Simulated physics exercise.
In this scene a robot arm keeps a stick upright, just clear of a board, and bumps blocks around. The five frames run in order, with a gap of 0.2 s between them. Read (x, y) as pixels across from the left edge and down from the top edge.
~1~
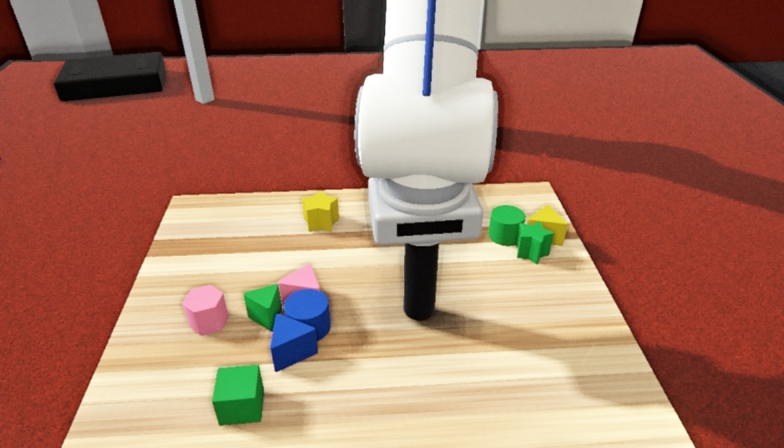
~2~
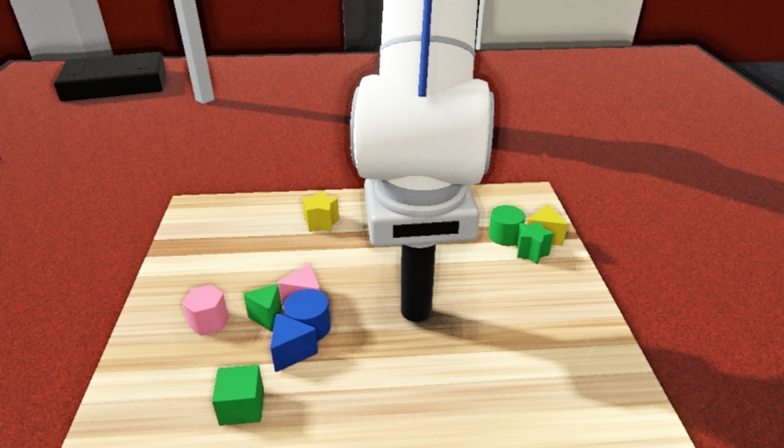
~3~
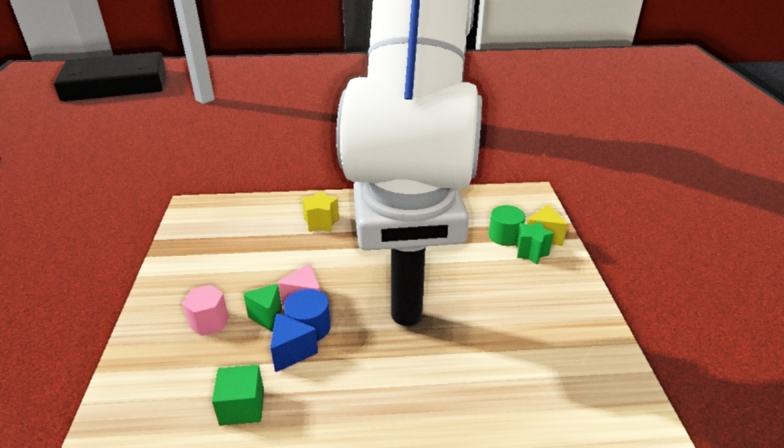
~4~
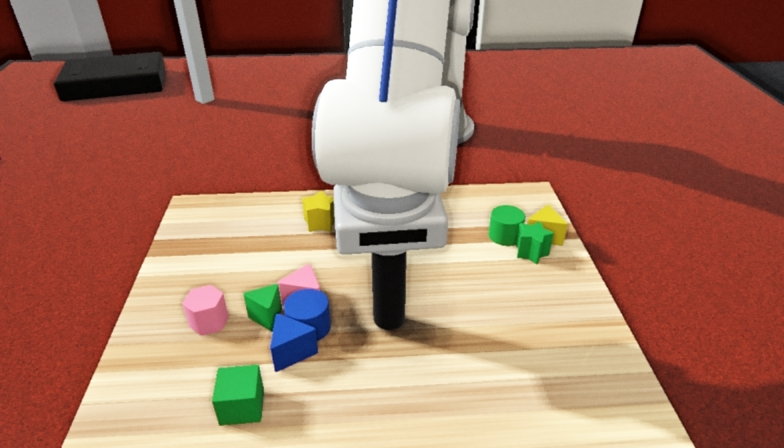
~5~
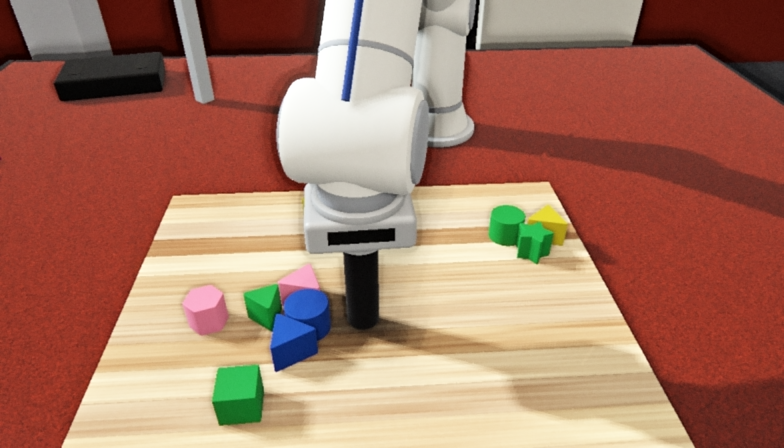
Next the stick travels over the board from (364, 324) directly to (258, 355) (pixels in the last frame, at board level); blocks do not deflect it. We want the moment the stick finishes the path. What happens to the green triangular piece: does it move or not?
Put simply, it goes somewhere else.
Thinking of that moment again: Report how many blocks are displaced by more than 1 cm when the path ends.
A group of three or more is moved.
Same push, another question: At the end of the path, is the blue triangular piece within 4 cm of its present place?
My answer is no.
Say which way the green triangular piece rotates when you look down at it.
From the top, the block rotates clockwise.
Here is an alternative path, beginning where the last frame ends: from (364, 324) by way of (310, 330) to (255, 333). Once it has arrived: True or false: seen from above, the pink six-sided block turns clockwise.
This is false.
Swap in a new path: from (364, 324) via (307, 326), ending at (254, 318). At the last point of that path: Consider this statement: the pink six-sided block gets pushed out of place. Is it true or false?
Verdict: True.
The first path, step by step. One third of the way, stick (329, 329); green triangular piece (261, 294); blue triangular piece (285, 331); blue circular block (291, 303).
Two thirds of the way, stick (294, 340); green triangular piece (246, 286), turned 35° clockwise; blue triangular piece (268, 341); blue circular block (262, 304).
At the end, stick (257, 350); green square block (233, 386); green triangular piece (244, 281), turned 55° clockwise; blue triangular piece (230, 353); blue circular block (241, 306).
